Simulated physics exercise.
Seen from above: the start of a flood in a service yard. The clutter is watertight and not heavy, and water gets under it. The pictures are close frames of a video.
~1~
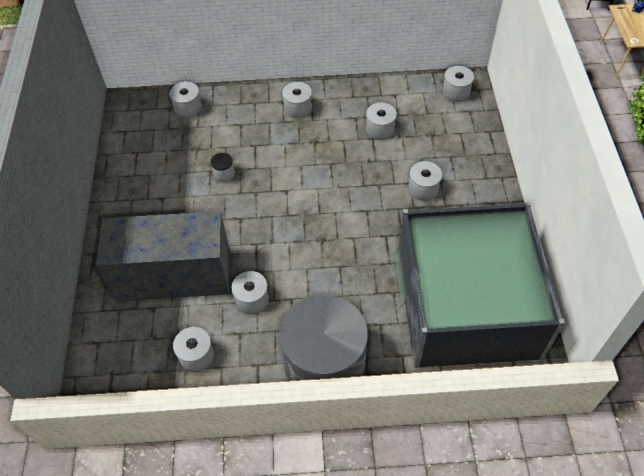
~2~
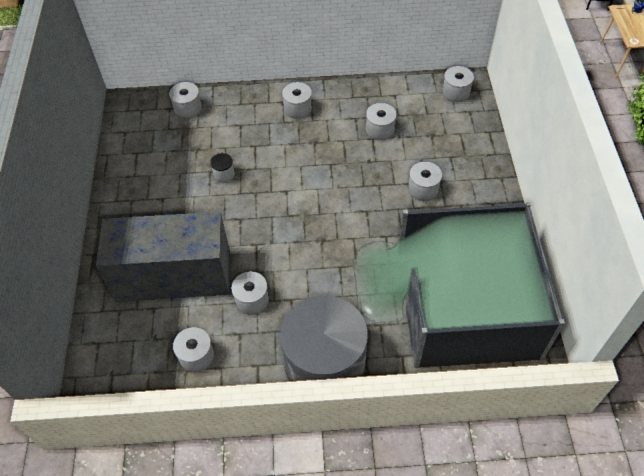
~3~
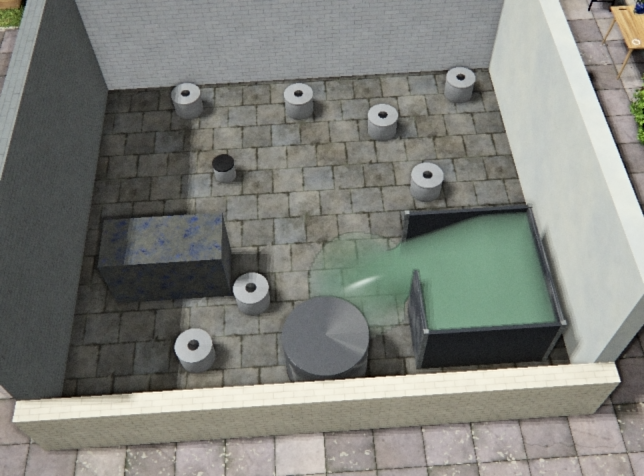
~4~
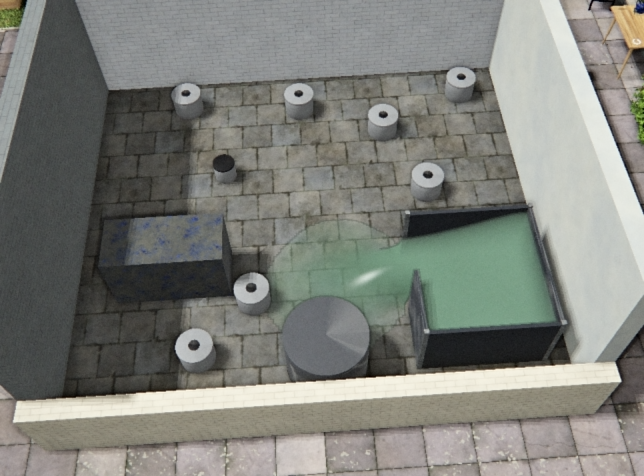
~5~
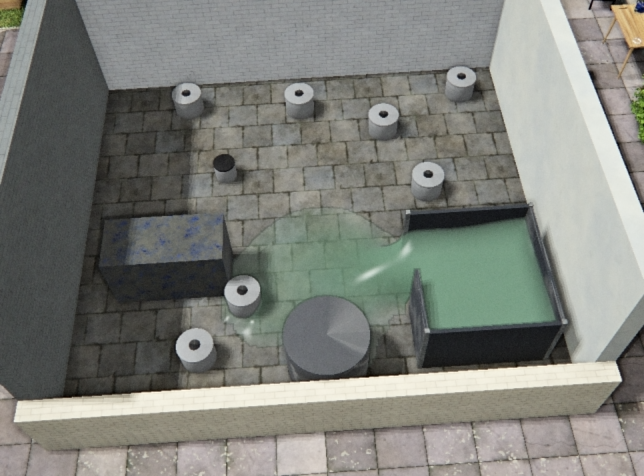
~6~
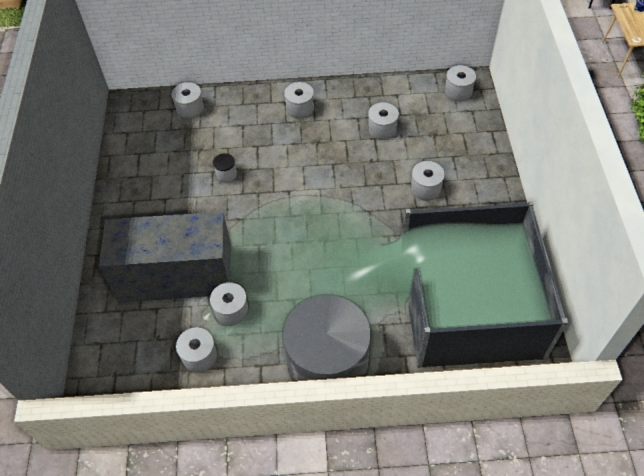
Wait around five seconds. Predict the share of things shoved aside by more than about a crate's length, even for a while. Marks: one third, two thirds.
Share: From one to two thirds.
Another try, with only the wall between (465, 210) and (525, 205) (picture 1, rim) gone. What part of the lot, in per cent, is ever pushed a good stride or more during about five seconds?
Near 80 in a hundred.
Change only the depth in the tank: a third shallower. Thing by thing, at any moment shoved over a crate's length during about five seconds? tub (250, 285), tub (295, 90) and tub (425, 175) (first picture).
In turn: That far or more, not that far, short of that.
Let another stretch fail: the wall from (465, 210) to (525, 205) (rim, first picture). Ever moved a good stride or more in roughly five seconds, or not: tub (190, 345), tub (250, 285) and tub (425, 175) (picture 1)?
One after the other: Not that far, not that far, that far or more.
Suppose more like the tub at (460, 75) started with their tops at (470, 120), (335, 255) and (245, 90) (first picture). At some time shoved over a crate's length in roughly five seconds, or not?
In turn: Not that far, yes, pushed that far.
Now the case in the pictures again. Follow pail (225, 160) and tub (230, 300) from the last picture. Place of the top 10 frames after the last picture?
Roughly at (118, 85) and (69, 357).
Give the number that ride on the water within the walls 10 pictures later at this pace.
I count 4.
A moment on, 1 of 8 are well off their spots; 1 afloat.
Next, 3 of 8 are well off their spots; 4 afloat.
Later, 3 of 8 are well off their spots; 4 afloat.
In the end, 4 of 8 are well off their spots, and 5 have been at some point; 5 afloat.
